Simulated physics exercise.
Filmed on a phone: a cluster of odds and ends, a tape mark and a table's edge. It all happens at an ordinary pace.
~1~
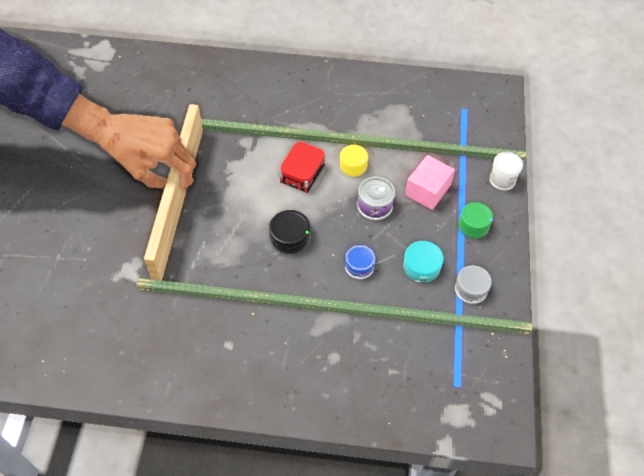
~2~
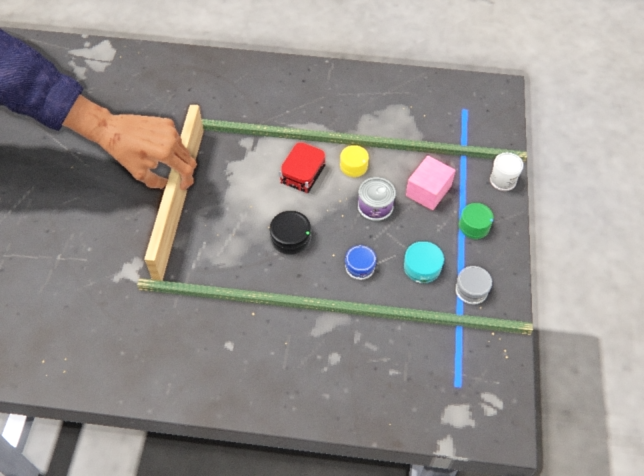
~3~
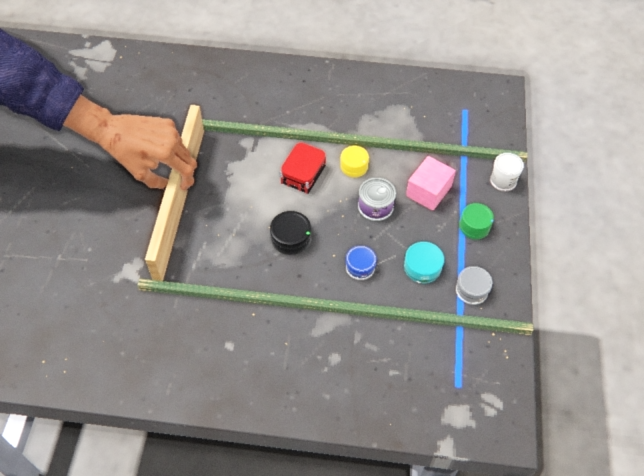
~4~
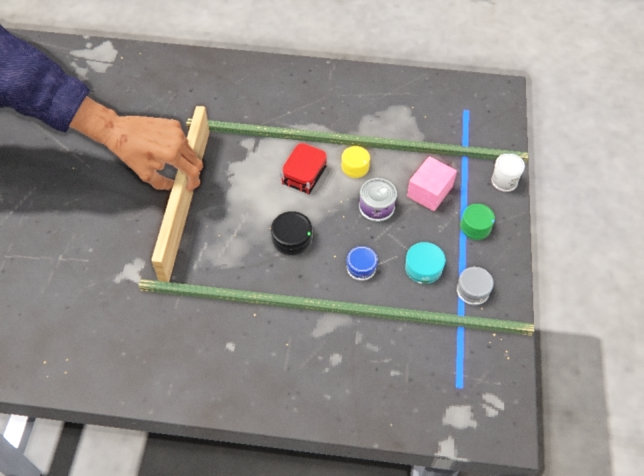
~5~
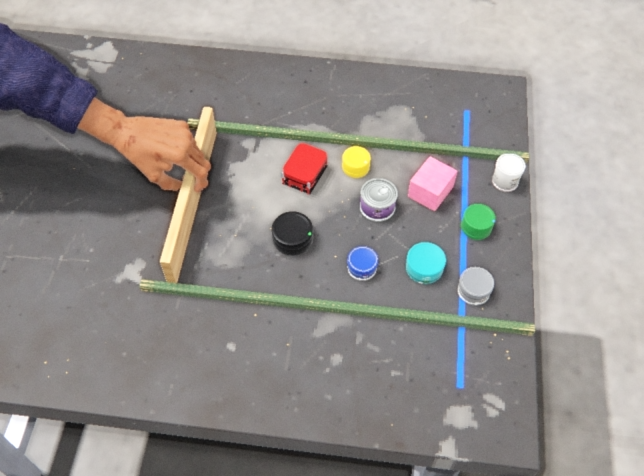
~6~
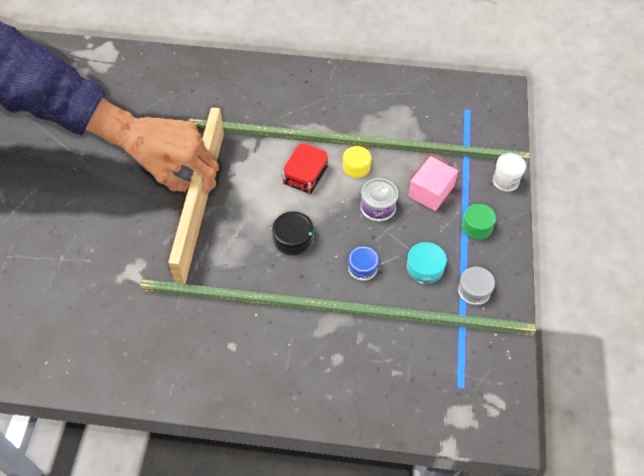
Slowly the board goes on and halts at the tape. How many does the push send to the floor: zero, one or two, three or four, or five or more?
In the end the number that fall off is one or two.
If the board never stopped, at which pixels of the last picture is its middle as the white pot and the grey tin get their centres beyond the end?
Its middle is around (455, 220) and around (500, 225).
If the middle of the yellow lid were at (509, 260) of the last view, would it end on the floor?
It is kept.
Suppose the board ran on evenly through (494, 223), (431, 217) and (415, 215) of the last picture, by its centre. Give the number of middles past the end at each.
Past the end: 5, 0 and 0.
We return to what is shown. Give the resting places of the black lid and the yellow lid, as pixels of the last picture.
The black lid at (486, 247), the yellow lid at (513, 172).
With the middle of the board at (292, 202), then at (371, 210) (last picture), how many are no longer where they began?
The counts are 2 and 6.
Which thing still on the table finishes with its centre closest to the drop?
It is the pink block.
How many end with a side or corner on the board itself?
It touches 4.
A little later, none off yet; white pot at rest near (509, 173); green lid at rest near (479, 222); grey tin at rest near (476, 286).
When it is over, the number that fall off is one or two; down, white pot.
